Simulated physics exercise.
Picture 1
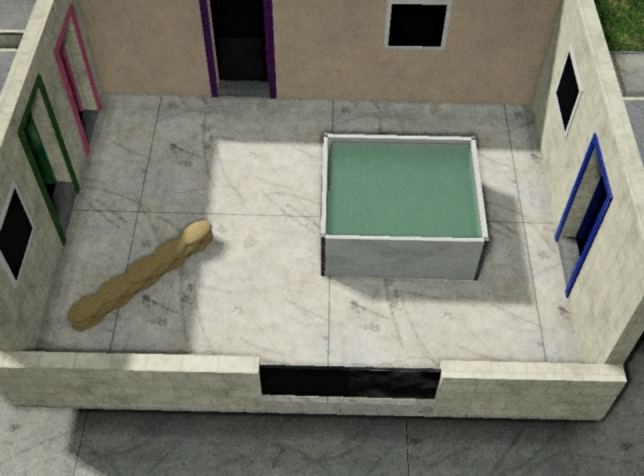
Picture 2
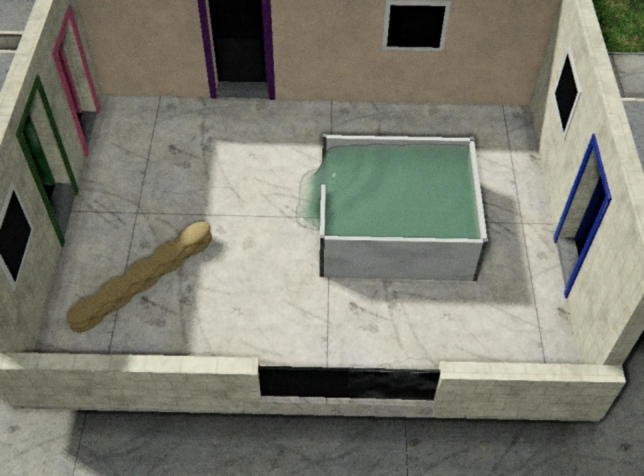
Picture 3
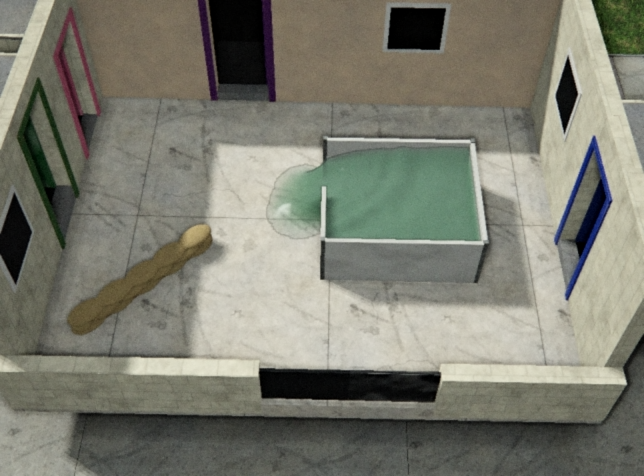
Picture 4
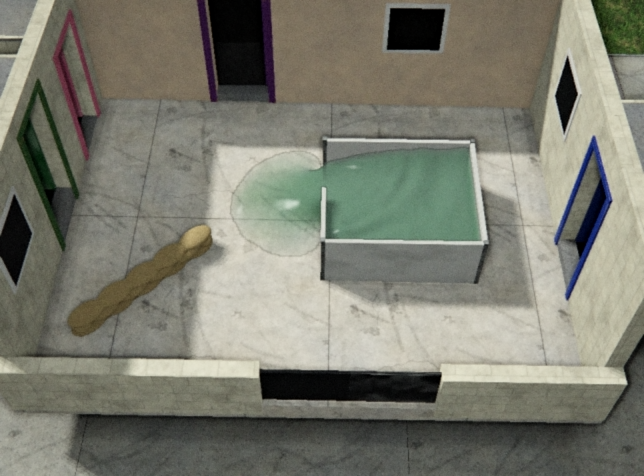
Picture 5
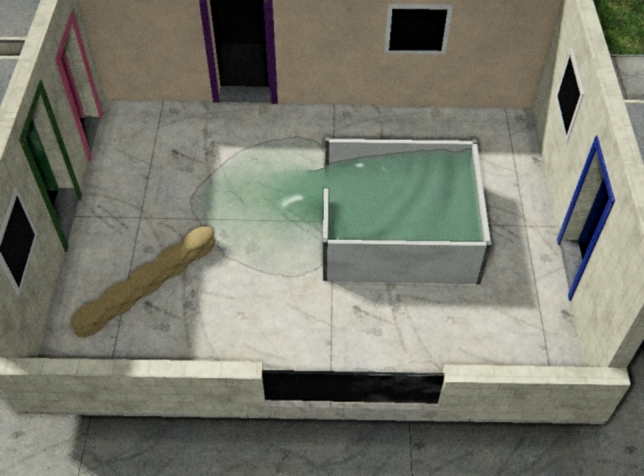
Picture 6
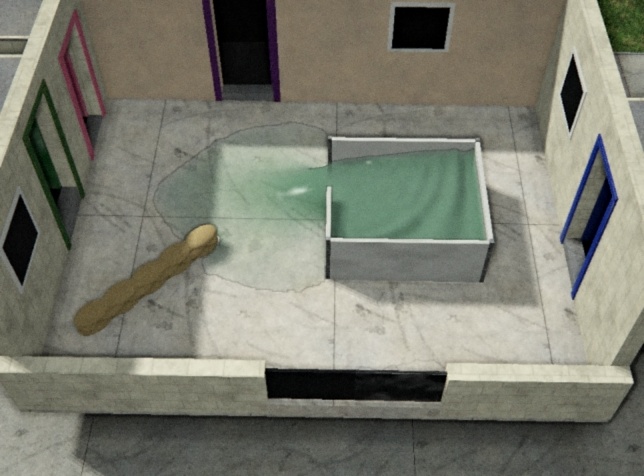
In a walled yard seen from above, a square tank of green water opened on its left side, and the water poured out and spread leftward across the stone floor, passing the near end of a lumpy brown barrier.
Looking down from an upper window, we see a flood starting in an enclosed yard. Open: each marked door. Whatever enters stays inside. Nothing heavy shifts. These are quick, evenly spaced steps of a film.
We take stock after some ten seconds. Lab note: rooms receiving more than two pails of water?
Result: Green door within two pails; purple door within two pails; pink door above two pails; blue door within two pails.
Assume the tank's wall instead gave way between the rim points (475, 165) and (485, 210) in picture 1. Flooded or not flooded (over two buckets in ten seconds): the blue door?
As far as I can tell, the blue door breaks the threshold.
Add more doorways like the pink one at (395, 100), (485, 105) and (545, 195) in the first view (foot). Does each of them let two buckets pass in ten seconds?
In turn: Keeps below it, stays under, holds.
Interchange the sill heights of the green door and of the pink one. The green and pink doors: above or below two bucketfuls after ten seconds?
The green door goes past the mark, the pink door falls short.
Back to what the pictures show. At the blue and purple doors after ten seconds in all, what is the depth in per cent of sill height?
Estimate, in order: 50 and 50 percent.
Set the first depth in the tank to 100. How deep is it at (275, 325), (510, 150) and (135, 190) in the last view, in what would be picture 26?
Respectively 0, 0 and 14 per cent.
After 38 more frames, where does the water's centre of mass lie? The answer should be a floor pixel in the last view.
My pick is pixel (256, 224).
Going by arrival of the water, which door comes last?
It's the blue-painted one.
A moment on, water covers 35 % of the floor; the green door wet at the sill, nothing in, the purple door wet at the sill, nothing in, the pink door under two buckets in, the blue door not reached.
Next, water covers 45 % of the floor; the green door wet at the sill, nothing in, the purple door under two buckets in, the pink door over two buckets in, the blue door not reached.
Then, water covers 50 % of the floor; the green door under two buckets in, the purple door under two buckets in, the pink door far over two buckets in, the blue door not reached.
Later, water covers 65 % of the floor; the green door under two buckets in, the purple door under two buckets in, the pink door far over two buckets in, the blue door not reached.
In the end, water covers 95 % of the floor; the green door under two buckets in, the purple door under two buckets in, the pink door far over two buckets in, the blue door wet at the sill, nothing in.
